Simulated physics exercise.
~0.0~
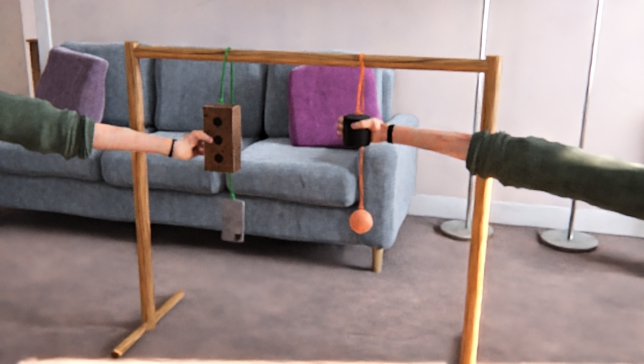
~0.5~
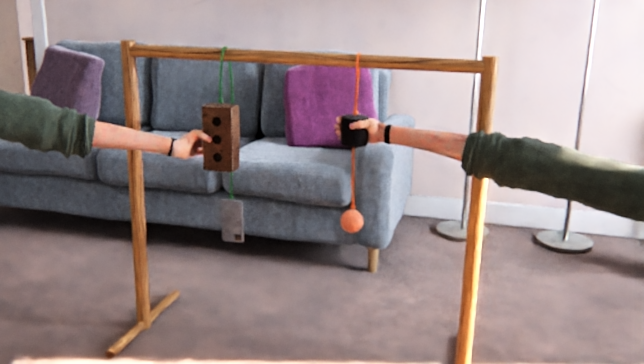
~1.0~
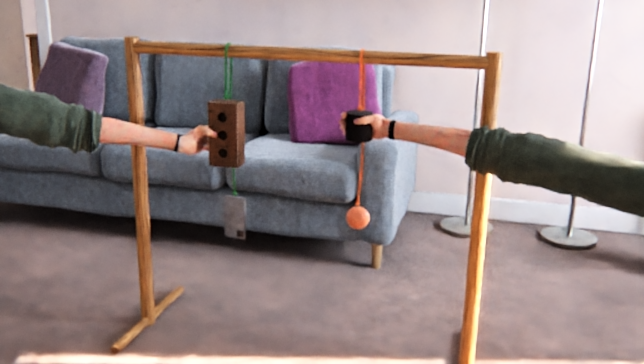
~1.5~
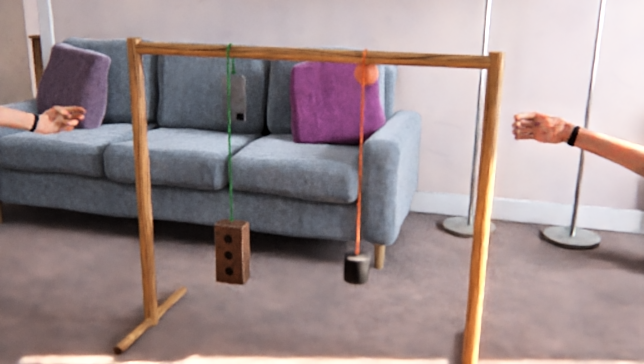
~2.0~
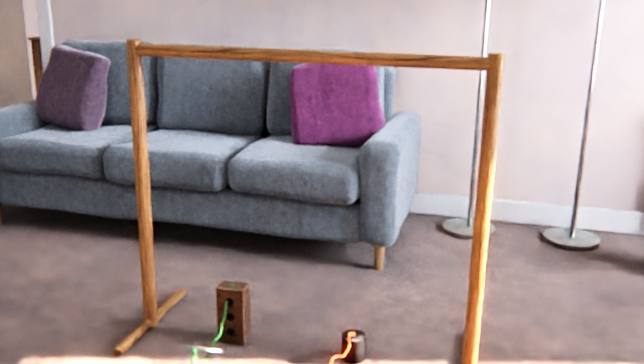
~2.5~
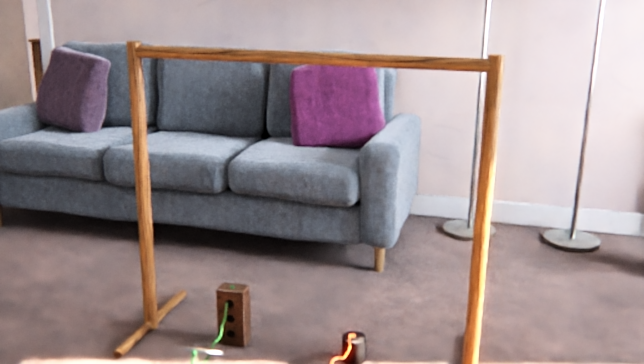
In a living room seen from the front by a slightly swaying camera, a wooden frame stands before a grey-blue sofa with purple cushions. Two hands reach in from the sides, the left holding a brown brick with dark holes on a green lace, the right a small black object on an orange lace. A grey phone and an orange ball dangle from the other ends. The hands let go and draw back, and the brick and black object drop while the phone and ball rise to the bar. Both laces come off the bar, and the brick and black object end on the floor.
